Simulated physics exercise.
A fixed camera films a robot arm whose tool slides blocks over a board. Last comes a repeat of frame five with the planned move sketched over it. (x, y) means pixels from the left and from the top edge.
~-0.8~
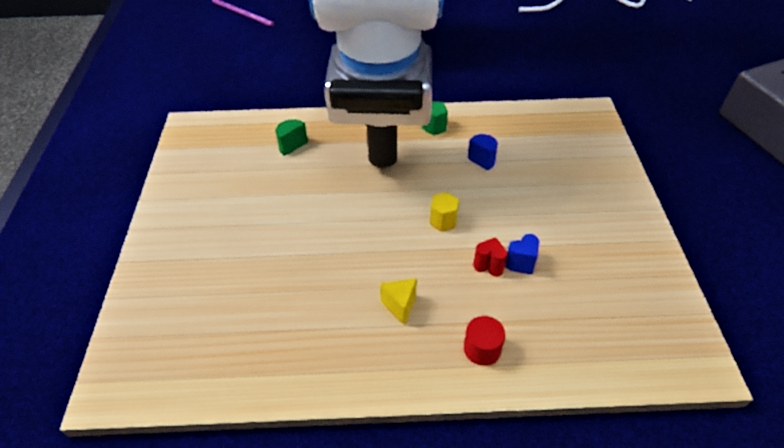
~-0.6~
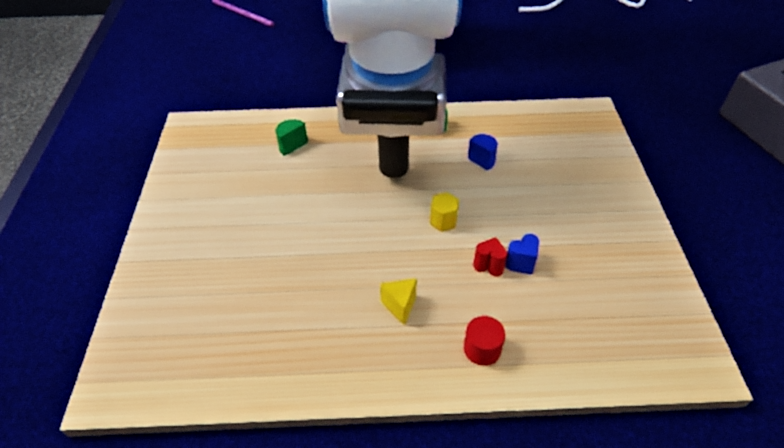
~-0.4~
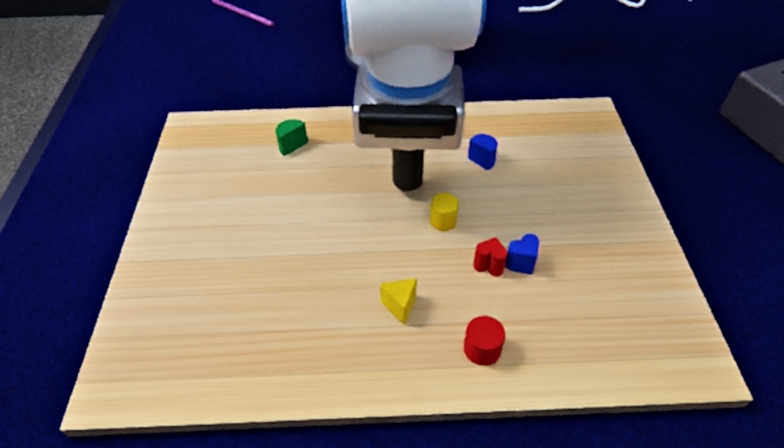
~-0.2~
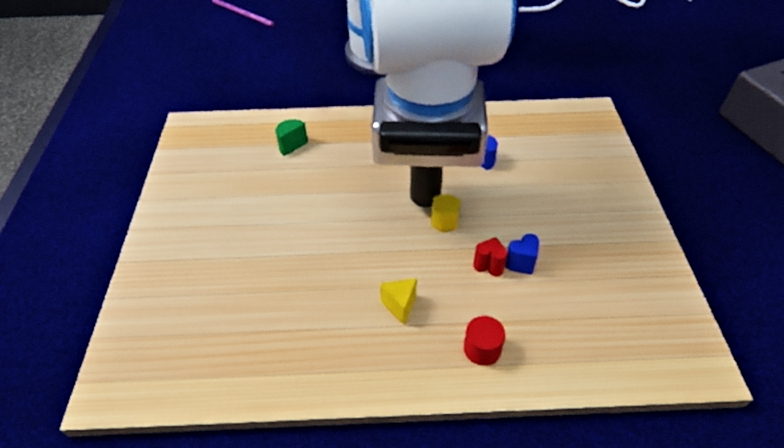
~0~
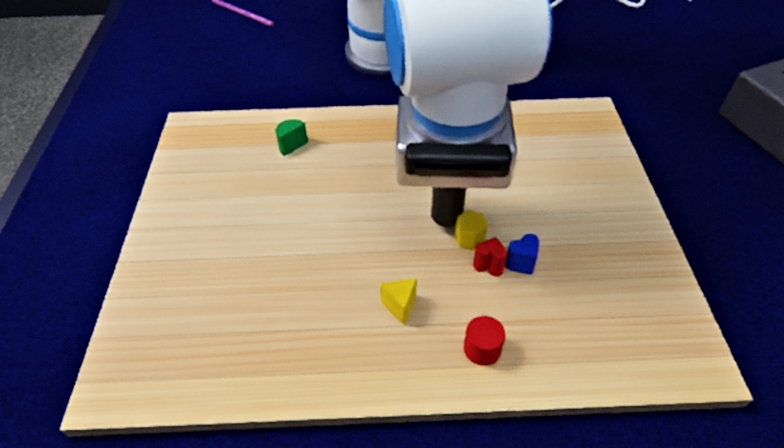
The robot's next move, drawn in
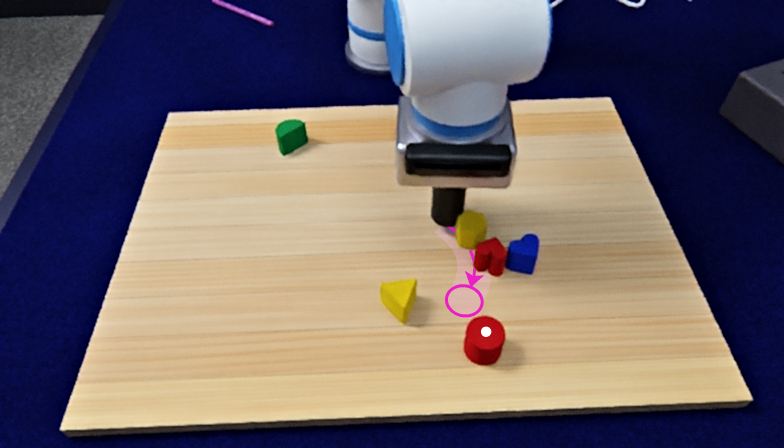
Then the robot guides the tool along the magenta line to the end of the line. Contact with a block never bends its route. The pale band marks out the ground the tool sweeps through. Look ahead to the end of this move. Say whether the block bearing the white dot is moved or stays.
It is still on its spot.
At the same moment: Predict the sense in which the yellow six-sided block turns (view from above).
Top view: Counterclockwise.
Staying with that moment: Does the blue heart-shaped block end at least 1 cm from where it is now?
I'd say yes.
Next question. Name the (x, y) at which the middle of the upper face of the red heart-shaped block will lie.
It is going to be at (513, 275).
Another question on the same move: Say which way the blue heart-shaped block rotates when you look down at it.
Its rotation is counterclockwise.
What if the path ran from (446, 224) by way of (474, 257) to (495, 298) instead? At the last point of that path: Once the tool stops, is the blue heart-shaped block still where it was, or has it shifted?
That block is going to get moved.
The drawn path runs from (446, 224) via (467, 245) and (474, 272), ending at (464, 301); the dot is on the red disc.
What follows on the original path. One third of the way, tool (469, 237); yellow six-sided block (499, 237), turned 25° anticlockwise; red heart-shaped block (501, 258), turned 20° clockwise.
Two thirds of the way, tool (476, 265); yellow six-sided block (510, 251), turned 45° anticlockwise; red heart-shaped block (513, 275), turned 40° clockwise; blue heart-shaped block (538, 249), turned 40° anticlockwise.
At the end, tool (466, 292); yellow six-sided block (510, 251), turned 45° anticlockwise; red disc not moved; red heart-shaped block (513, 275), turned 40° clockwise; blue heart-shaped block (538, 249), turned 40° anticlockwise.
